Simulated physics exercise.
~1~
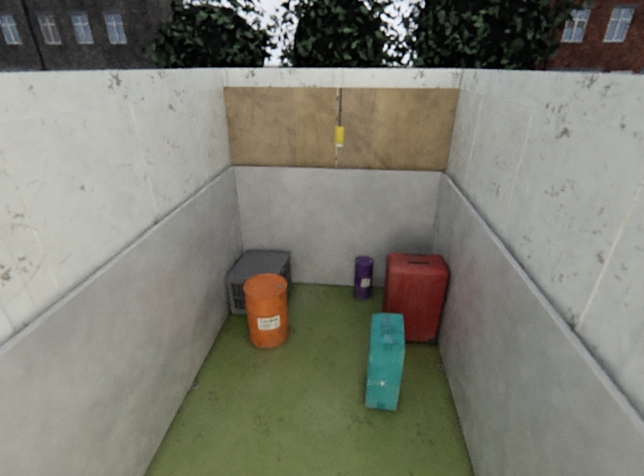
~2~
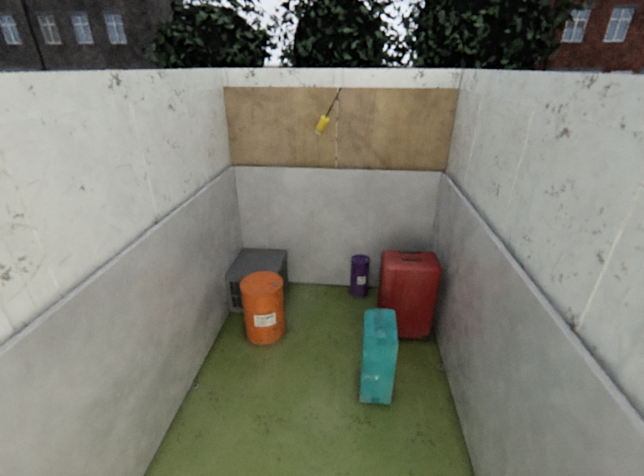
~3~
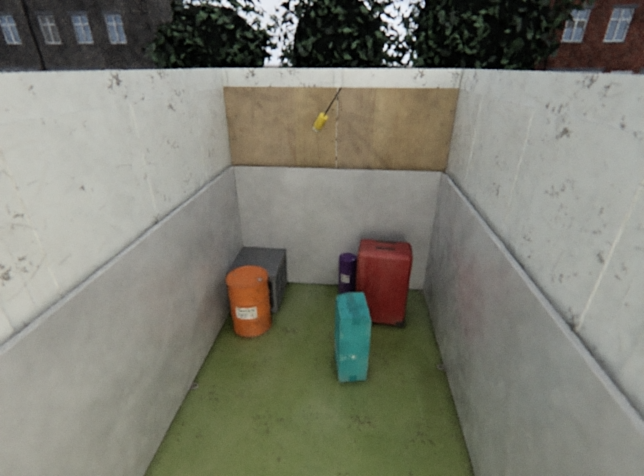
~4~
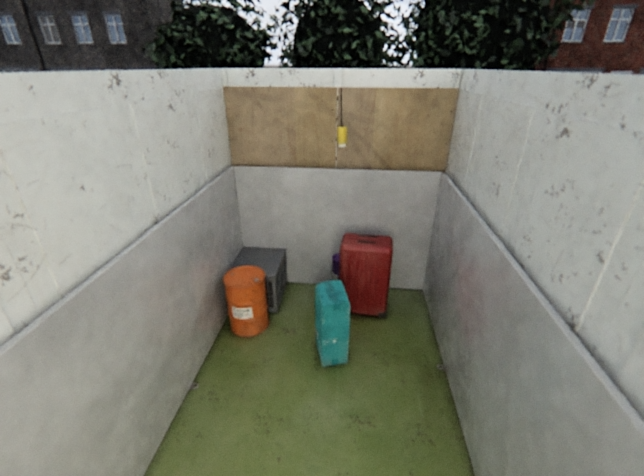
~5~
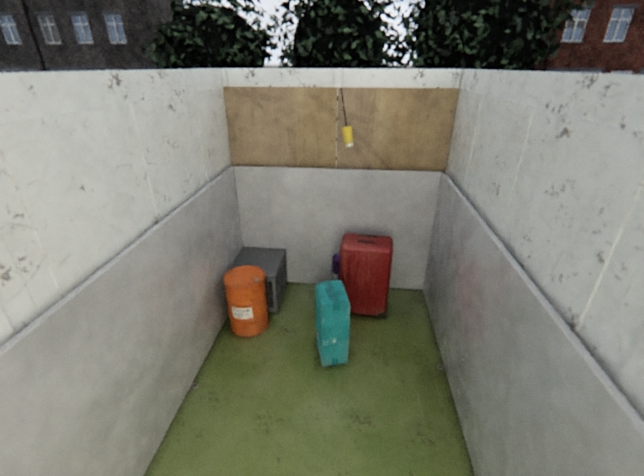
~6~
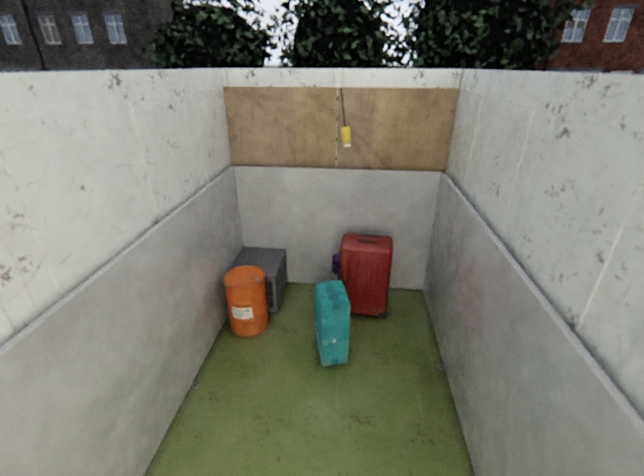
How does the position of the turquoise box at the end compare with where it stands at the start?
At the end the turquoise box stands farther to the left and closer to the back wall than it does at the start, still upright.
